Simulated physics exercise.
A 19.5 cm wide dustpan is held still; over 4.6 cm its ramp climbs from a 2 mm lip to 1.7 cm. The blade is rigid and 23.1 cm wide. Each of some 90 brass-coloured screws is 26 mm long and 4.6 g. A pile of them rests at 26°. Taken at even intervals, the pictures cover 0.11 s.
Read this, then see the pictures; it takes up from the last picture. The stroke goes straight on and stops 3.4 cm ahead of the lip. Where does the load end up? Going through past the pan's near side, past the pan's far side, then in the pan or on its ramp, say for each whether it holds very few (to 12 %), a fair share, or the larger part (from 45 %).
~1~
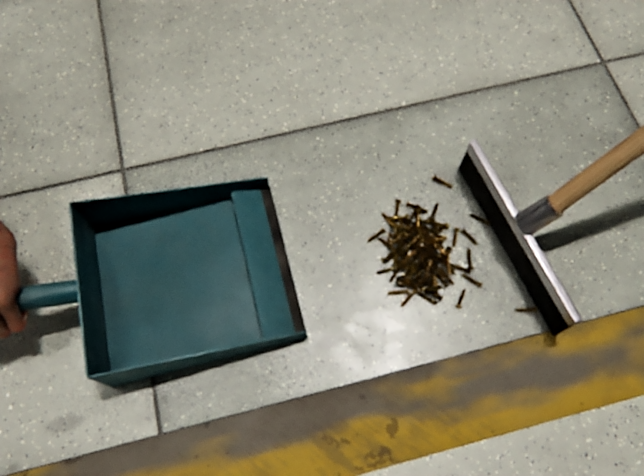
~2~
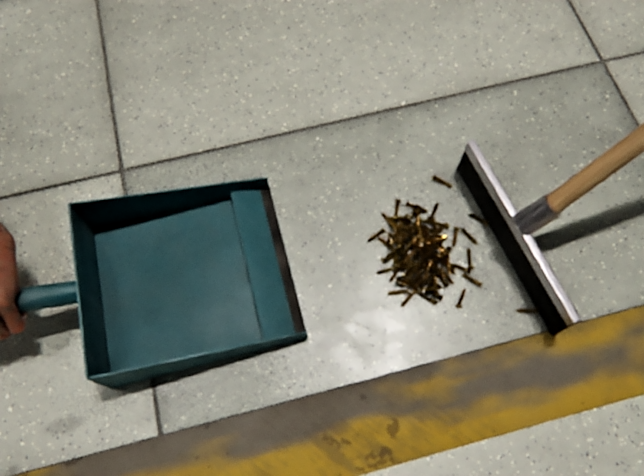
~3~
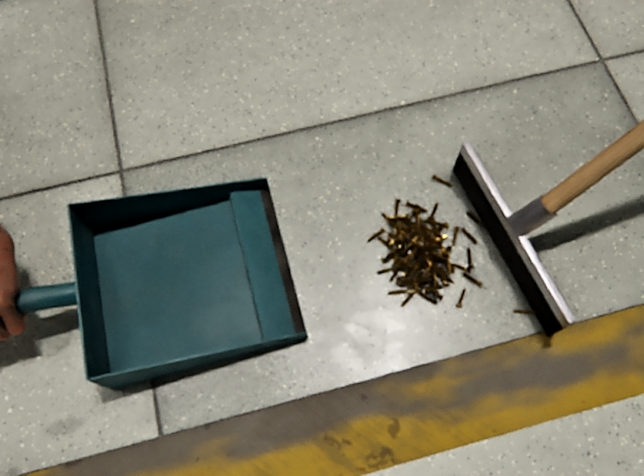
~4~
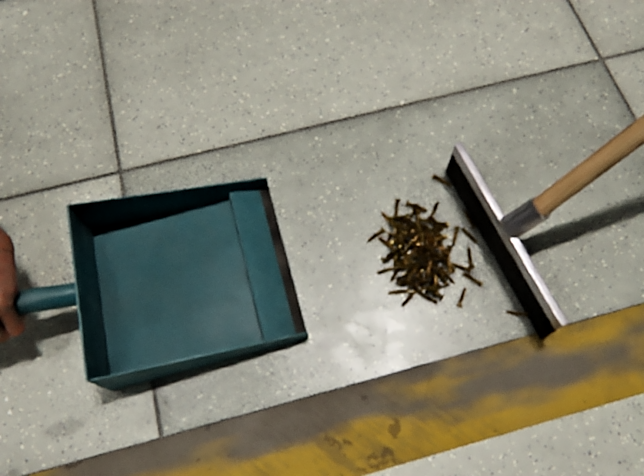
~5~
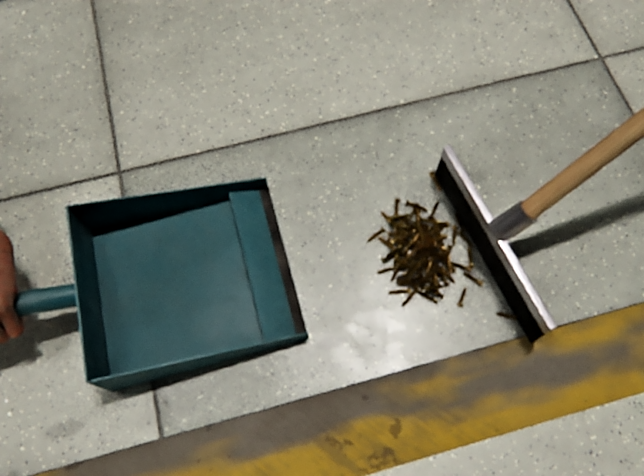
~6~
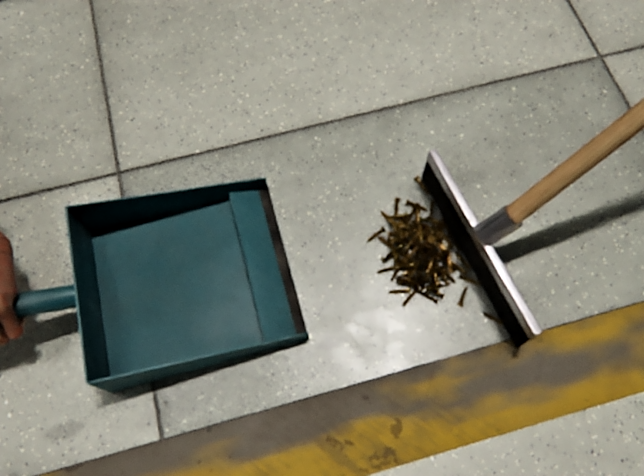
Near side holds a fair share. Far side holds very few. Pan holds a fair share.
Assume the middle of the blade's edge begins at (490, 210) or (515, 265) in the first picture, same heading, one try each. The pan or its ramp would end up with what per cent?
Estimates: 30 percent and 25 percent.
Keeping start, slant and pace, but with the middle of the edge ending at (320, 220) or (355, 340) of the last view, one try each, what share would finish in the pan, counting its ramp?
I'd expect around 15 percent, then around 15 percent.
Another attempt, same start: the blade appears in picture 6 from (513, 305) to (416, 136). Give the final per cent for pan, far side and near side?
That ends as pan 35, far 5, and near 10.
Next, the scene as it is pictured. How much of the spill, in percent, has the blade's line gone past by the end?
Roughly 0 per cent.
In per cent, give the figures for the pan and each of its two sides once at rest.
Near 20, far 0, pan 30, all in per cent.
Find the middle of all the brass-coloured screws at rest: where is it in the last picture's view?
Roughly (300, 298).
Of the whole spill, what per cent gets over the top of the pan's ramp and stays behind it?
Roughly 0 percent.
Then, 0.11 s after the last picture, middle of the blade 11 cm from the lip; 0 % over the lip, far side 0 %, near side 10 %.
Then, 0.18 s after the last picture, middle of the blade 6 cm from the lip; 0 % over the lip, far side 0 %, near side 15 %.
Then, 0.39 s after the last picture, middle of the blade 5 cm from the lip; 30 % over the lip, far side 0 %, near side 20 %.
In the end, near side 20 %, far side 0 %, pan 30 %, in front of the lip or behind the blade 50 %.
